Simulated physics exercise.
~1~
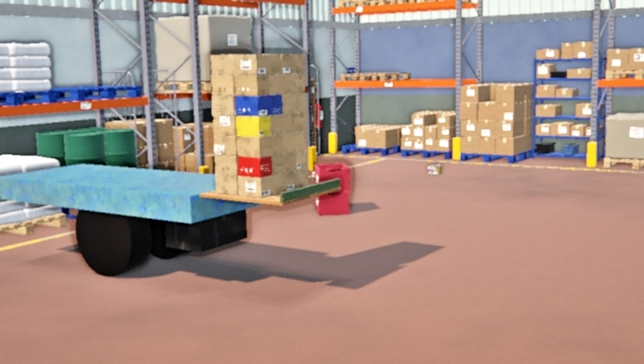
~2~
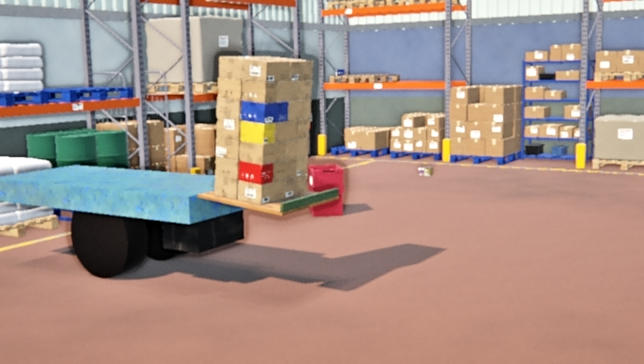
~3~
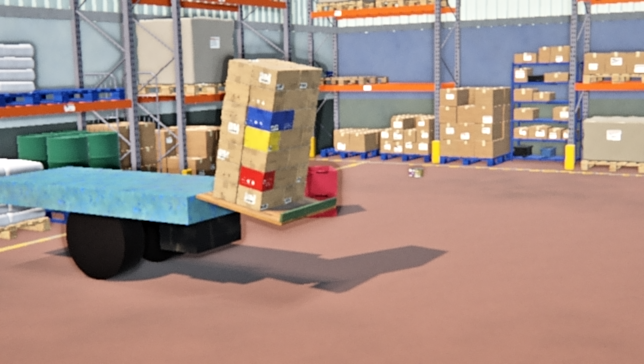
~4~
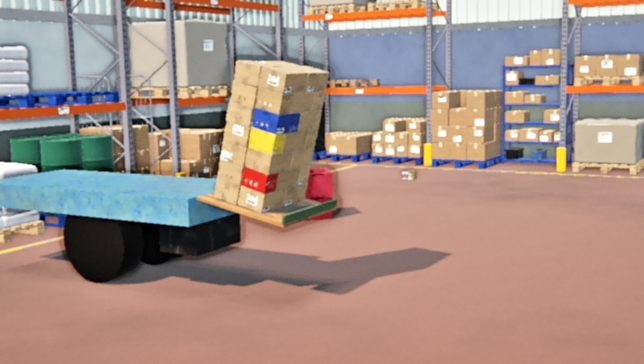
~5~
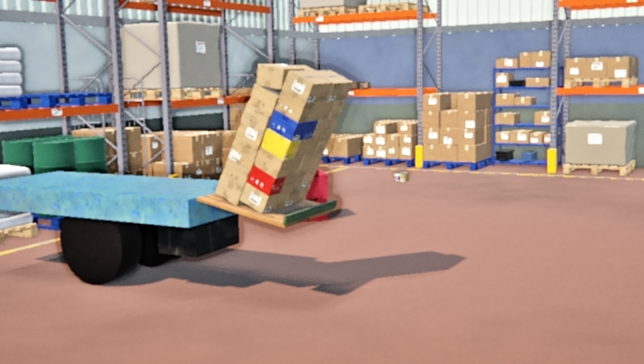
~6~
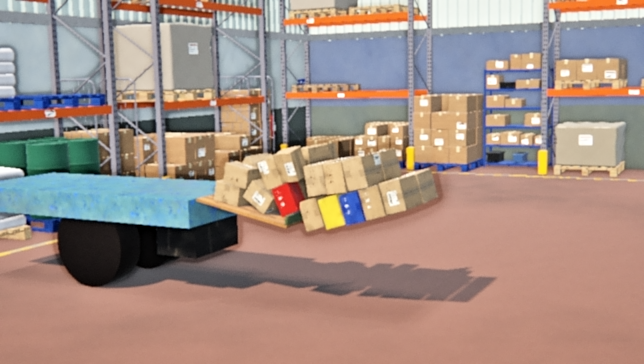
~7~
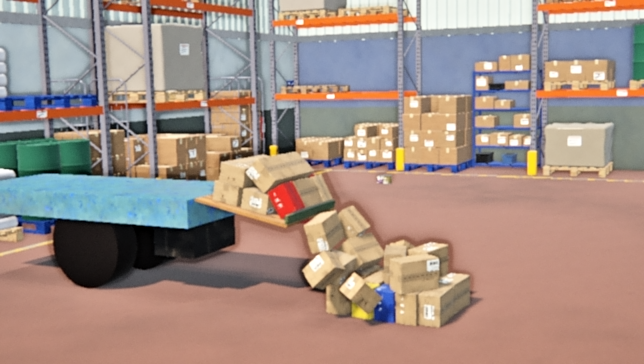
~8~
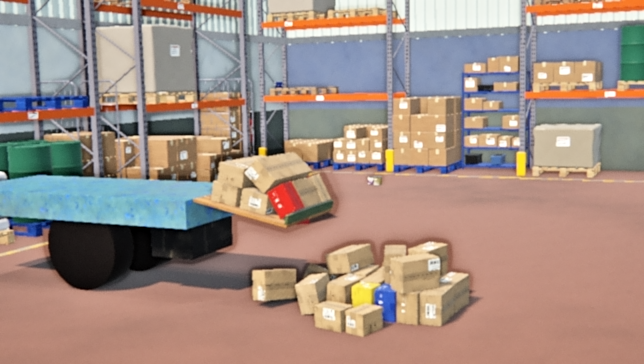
In a warehouse lined with orange-beamed racks and stacked cartons, seen from the side by a slowly drifting camera, a blue flat-bed stands at the left. A tall pile of brown parcels, with blue, yellow and red ones among them, rests on a flap at its right end. The flap dips gently to the right and stays there, and the pile leans further and further with it. The stack then topples rightward, and its upper parcels spill over the edge. The blue and yellow parcels end on the floor in a scattered heap, while the red one lies tipped among those left on the flap.
